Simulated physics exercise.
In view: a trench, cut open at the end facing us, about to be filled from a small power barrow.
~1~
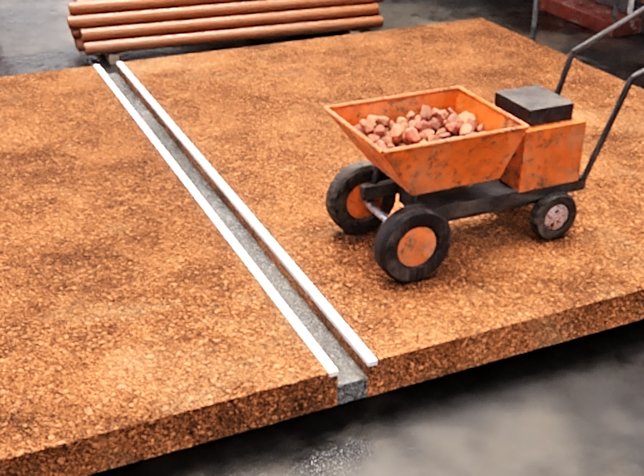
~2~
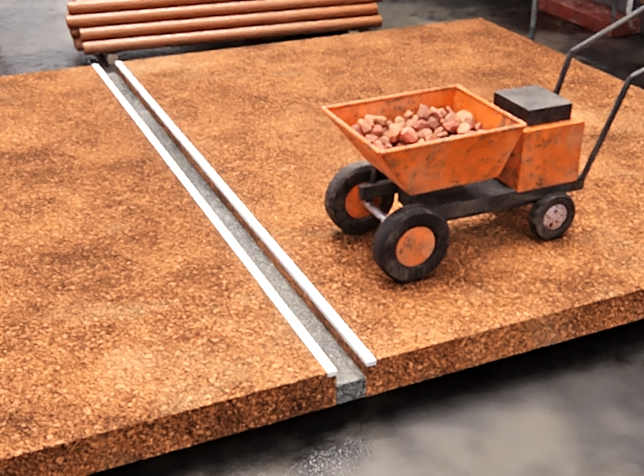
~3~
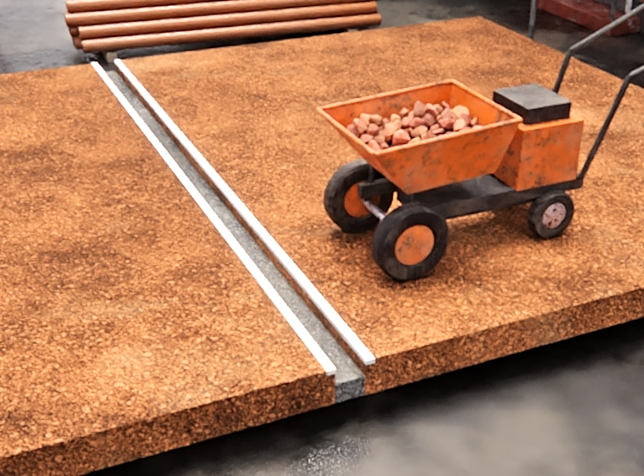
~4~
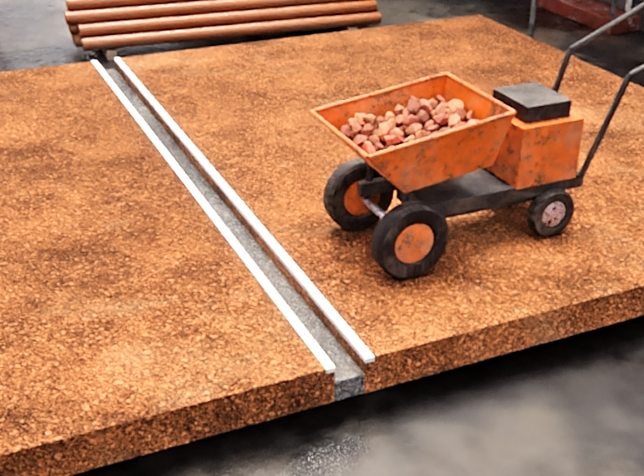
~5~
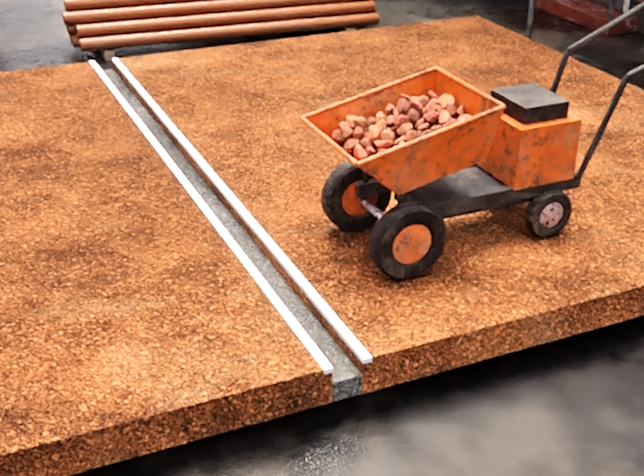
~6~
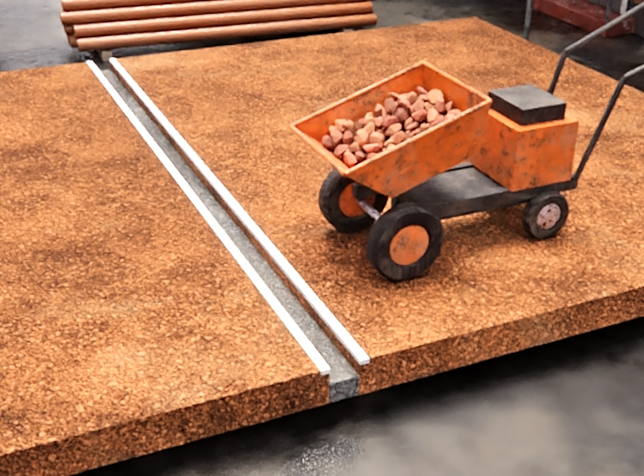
Beside a narrow trench, the orange skip of a small barrow tilts gradually forward, carrying rubble.
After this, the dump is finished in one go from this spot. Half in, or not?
It catches under half.
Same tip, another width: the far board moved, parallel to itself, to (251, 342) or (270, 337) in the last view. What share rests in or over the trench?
In turn 80 and 70 in a hundred.
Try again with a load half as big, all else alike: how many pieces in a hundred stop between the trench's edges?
Close to 50 per cent.
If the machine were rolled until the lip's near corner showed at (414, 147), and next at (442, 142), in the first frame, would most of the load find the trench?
In turn: The smaller part; not half.
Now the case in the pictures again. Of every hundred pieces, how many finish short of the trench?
It comes to 0 per cent or so.
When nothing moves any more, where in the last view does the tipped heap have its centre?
Near (249, 272).
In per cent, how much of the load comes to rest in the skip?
Roughly 20 in a hundred.
Just after the last frame, skip tipped steeply; every one in the skip.
A moment on, skip tipped steeply; almost all in the skip; just a few in or heaped over the trench; just a few beyond it; just a few falling.
Further on, skip tipped right over; roughly a third in the skip; just a few short of the trench; roughly a quarter in or heaped over the trench; roughly half beyond it.
When it is over, skip tipped right over; roughly a quarter in the skip; just a few short of the trench; roughly a third in or heaped over the trench; roughly half beyond it.
